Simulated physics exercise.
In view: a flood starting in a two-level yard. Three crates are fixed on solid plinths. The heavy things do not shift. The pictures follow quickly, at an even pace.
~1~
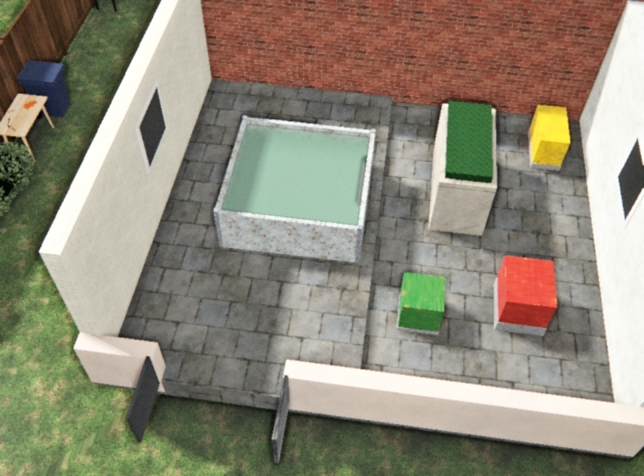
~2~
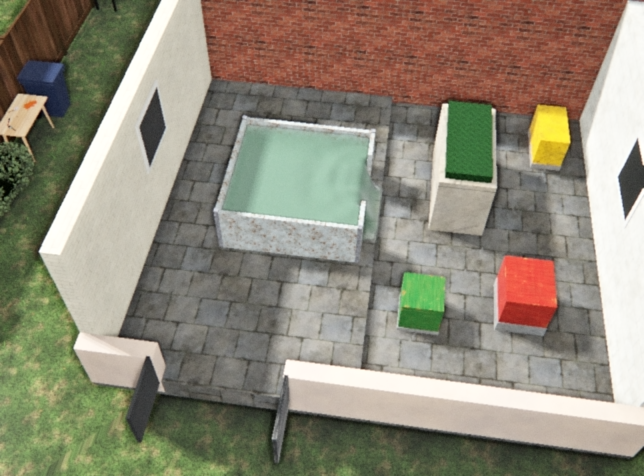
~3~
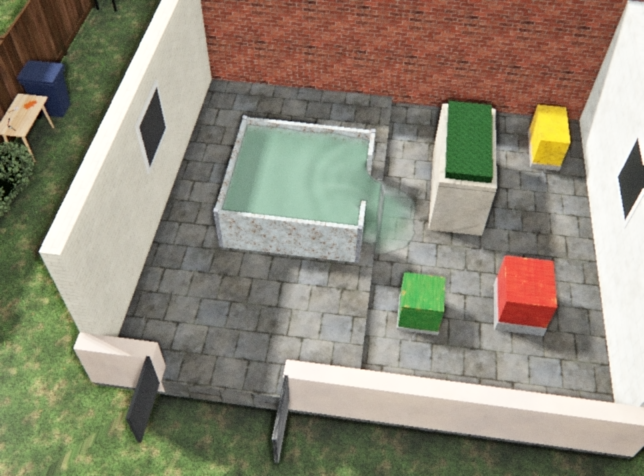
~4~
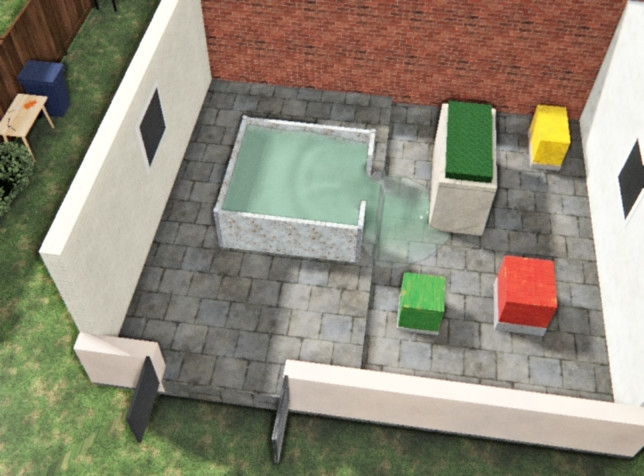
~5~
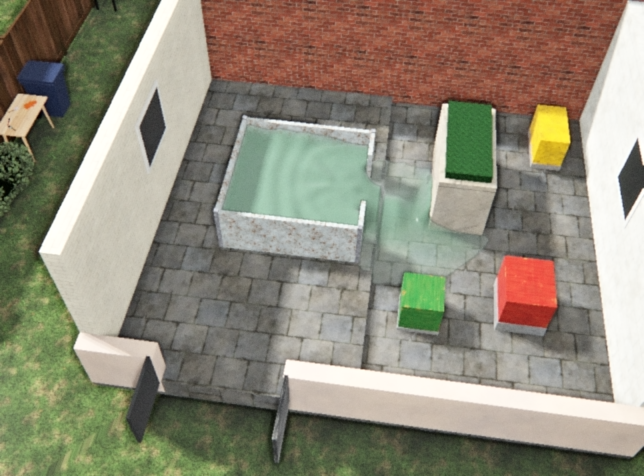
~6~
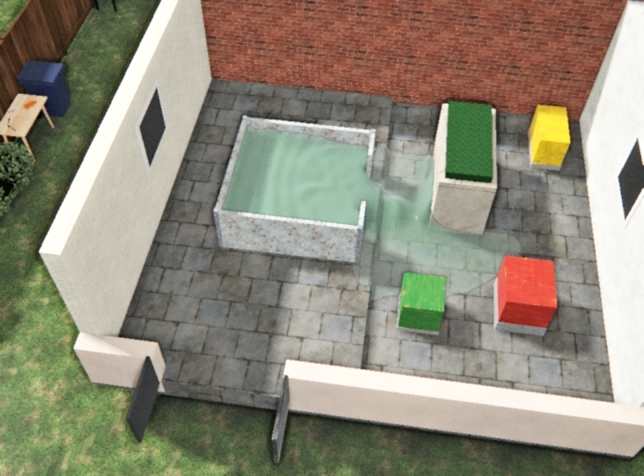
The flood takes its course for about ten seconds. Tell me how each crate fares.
One by one: The yellow crate is soaked; the green crate is soaked; the red crate is soaked.
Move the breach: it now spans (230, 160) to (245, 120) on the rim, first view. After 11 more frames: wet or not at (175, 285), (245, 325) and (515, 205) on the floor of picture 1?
In that order: Wet, wet, dry.
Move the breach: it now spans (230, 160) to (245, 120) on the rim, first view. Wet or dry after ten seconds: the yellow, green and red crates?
The yellow crate is topped; the green crate is soaked; the red crate remains dry.
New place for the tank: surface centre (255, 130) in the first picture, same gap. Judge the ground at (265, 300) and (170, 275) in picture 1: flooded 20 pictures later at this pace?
In that order: Free of water, not flooded.
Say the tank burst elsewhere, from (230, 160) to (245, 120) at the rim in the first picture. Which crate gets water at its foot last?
That is the crate marked red.
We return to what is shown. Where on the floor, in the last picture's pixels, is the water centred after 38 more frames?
I would point to (418, 232).
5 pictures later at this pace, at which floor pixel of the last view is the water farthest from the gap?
Around (602, 323).
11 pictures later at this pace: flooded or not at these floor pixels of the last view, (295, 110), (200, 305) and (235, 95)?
As listed: No water, dry, no water.
A moment on, water covers 20 % of the floor; the yellow crate not reached, the green crate water round its plinth, the red crate water round its plinth.
Next, water covers 35 % of the floor; the yellow crate not reached, the green crate water round its plinth, the red crate water round its plinth.
Then, water covers 65 % of the floor; the yellow crate water round its plinth, the green crate water round its plinth, the red crate water round its plinth.
Later, water covers 70 % of the floor; the yellow crate water round its plinth, the green crate water round its plinth, the red crate water round its plinth.
In the end, water covers 80 % of the floor; the yellow crate was topped, the green crate was topped, the red crate was topped.
